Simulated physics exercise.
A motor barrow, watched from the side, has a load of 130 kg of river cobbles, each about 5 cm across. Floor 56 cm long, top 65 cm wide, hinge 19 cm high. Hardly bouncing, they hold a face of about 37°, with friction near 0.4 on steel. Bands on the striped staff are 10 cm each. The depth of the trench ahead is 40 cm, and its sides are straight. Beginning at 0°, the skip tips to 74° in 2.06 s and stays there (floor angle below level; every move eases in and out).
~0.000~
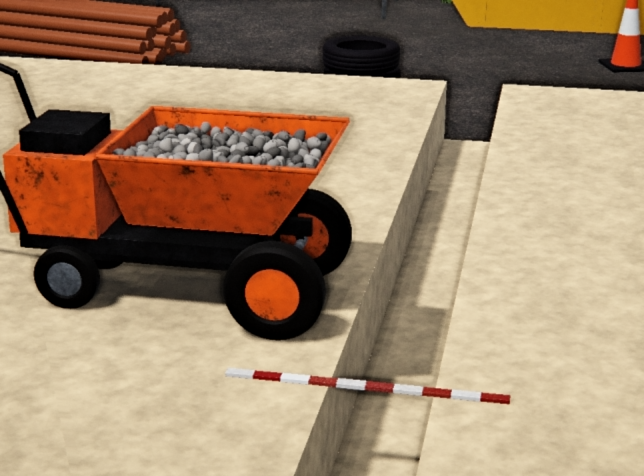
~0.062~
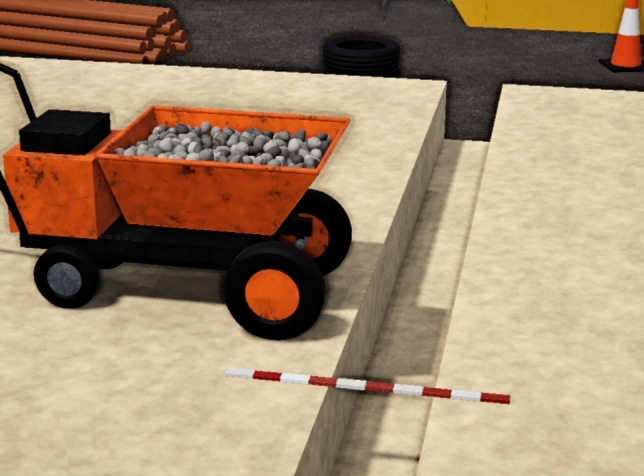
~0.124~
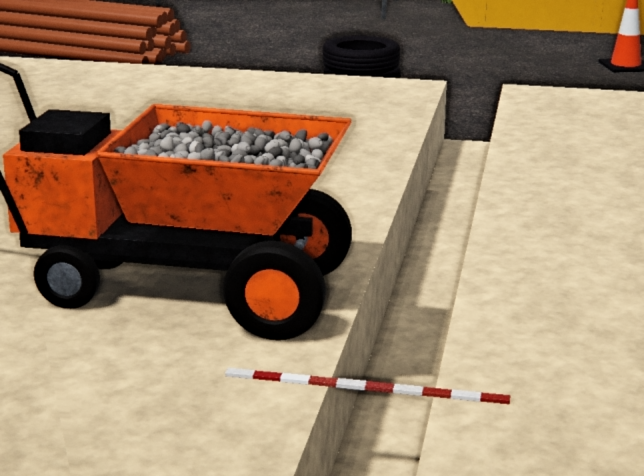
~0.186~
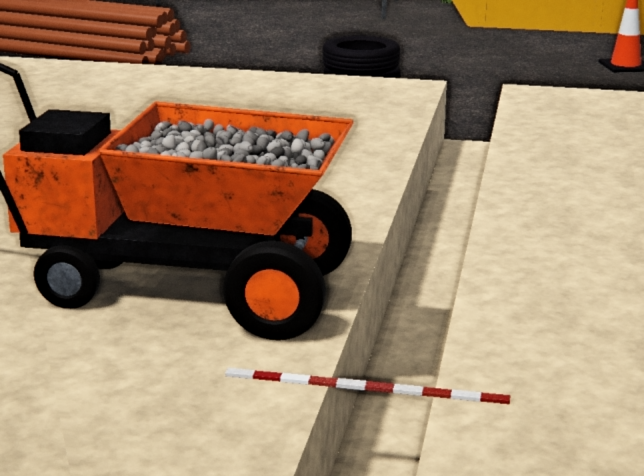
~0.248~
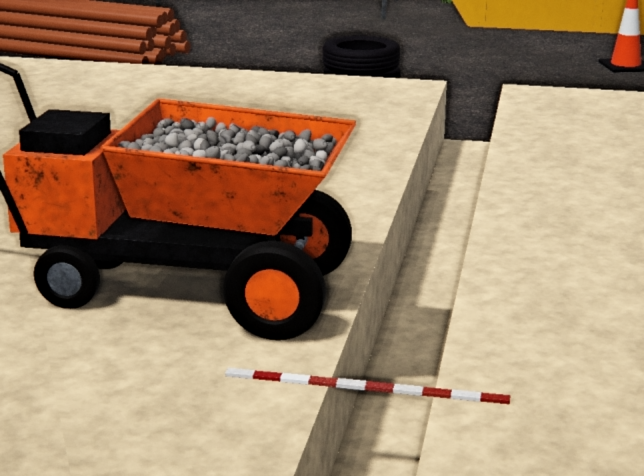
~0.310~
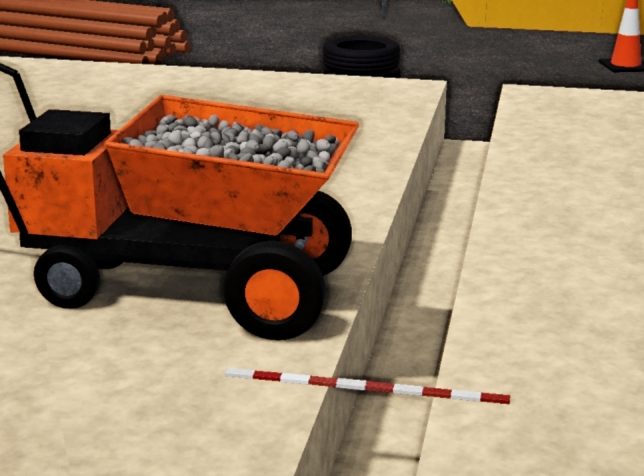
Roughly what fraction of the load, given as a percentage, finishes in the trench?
Some 56 per cent of the stones.
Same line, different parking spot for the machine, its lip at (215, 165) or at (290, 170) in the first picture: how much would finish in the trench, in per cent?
First spot about 95, second spot about 80 per cent.
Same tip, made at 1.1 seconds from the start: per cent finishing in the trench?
That would give about 45 percent.
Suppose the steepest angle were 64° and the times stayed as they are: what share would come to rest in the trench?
In that case near 45 per cent.
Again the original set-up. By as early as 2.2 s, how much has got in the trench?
Close to 20 per cent at that time.
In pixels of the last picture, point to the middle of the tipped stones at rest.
Their middle is at about (441, 378).
After 1.5 s the floor is at 62°; 97 % in the skip, 2 % in the trench, 1 % past the trench; the foremost stones are at (449, 299).
After 2.2 s the floor is at 74°; 41 % in the skip, 18 % in the trench, 41 % past the trench; the foremost stones are at (605, 316).
After 2.5 s the floor is at 74°; 20 % in the skip, 33 % in the trench, 47 % past the trench; the foremost stones are past the picture's edge.
After 4.5 s the floor is at 74°; 0 % in the skip, 56 % in the trench, 44 % past the trench; the foremost stones are past the picture's edge.
